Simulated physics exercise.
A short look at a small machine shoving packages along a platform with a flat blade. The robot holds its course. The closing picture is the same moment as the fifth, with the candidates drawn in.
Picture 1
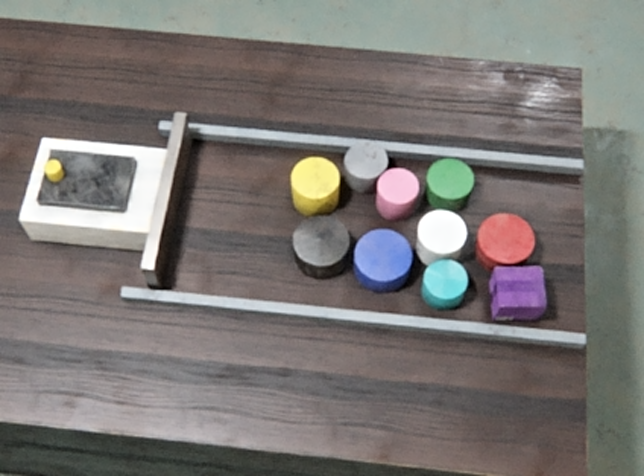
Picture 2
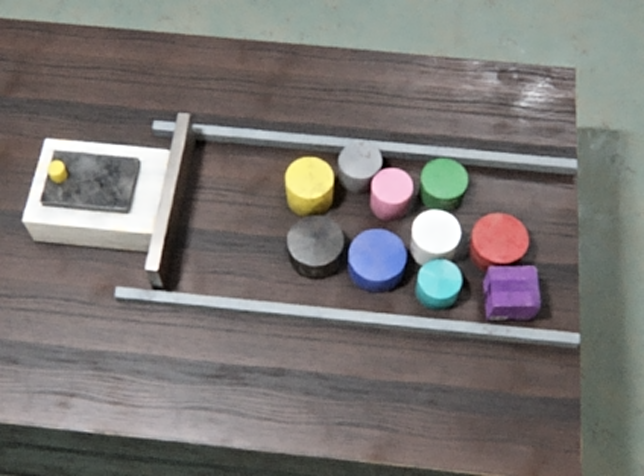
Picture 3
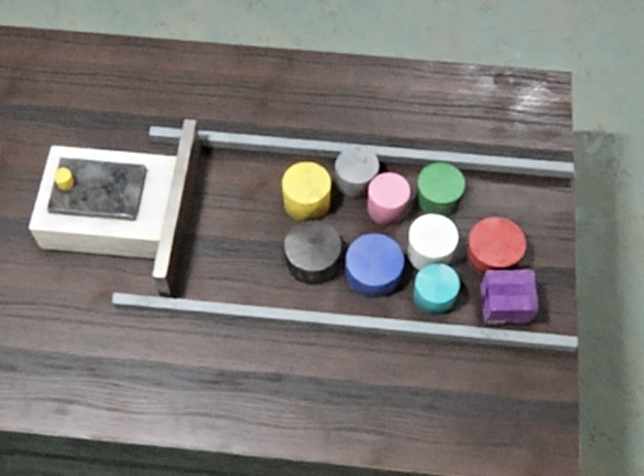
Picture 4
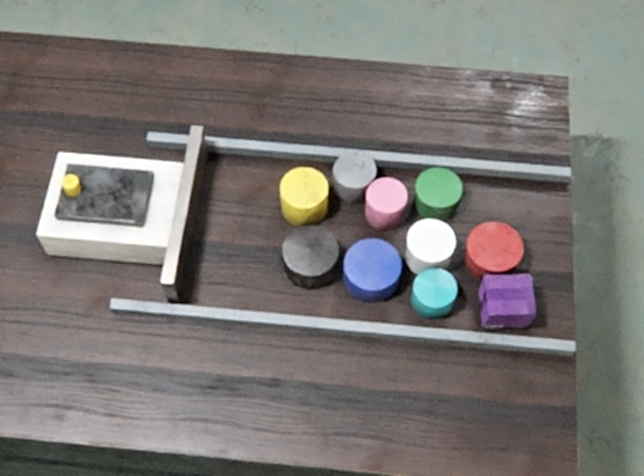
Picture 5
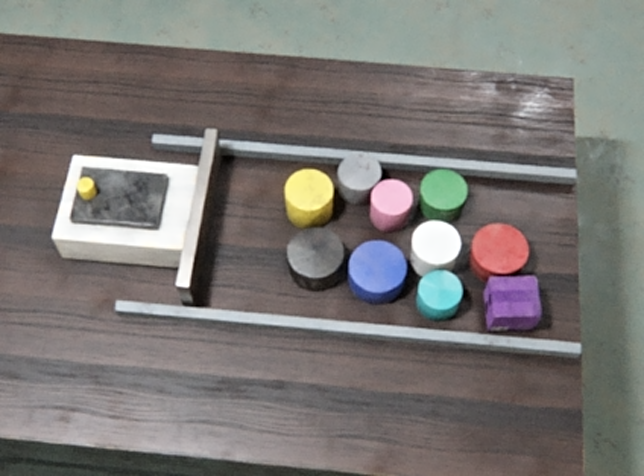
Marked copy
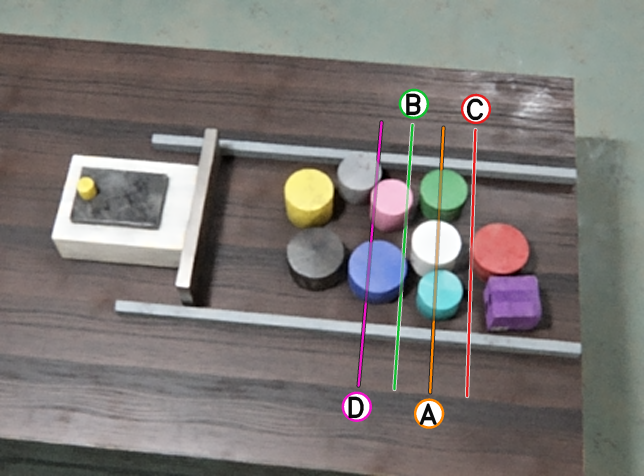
The video shows a small white machine with a flat blade moving slightly right along two grey rails on a dark wooden surface, narrowing the gap to a group of colourful cylinders and a purple block, which stay still.
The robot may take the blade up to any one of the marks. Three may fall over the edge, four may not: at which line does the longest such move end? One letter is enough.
It should halt at C.
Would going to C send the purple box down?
Yes.
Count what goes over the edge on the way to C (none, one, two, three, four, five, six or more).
In all, three.
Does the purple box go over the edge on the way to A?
By then, yes.
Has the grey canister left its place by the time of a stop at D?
By then, yes.
On the marked copy, A at (437, 250); B at (404, 247); C at (472, 253); D at (371, 245).
Following C. Soon after the start, robot (225, 206); blue canister (383, 273); yellow canister (330, 202).
Later, robot (323, 215); purple box (565, 299); red pail (551, 256).
In the end, robot (399, 221); purple box over the edge; turquoise canister over the edge; three fallen.
As for the rest, A is within the limit but short; B is within the limit but short; D is within the limit but short.
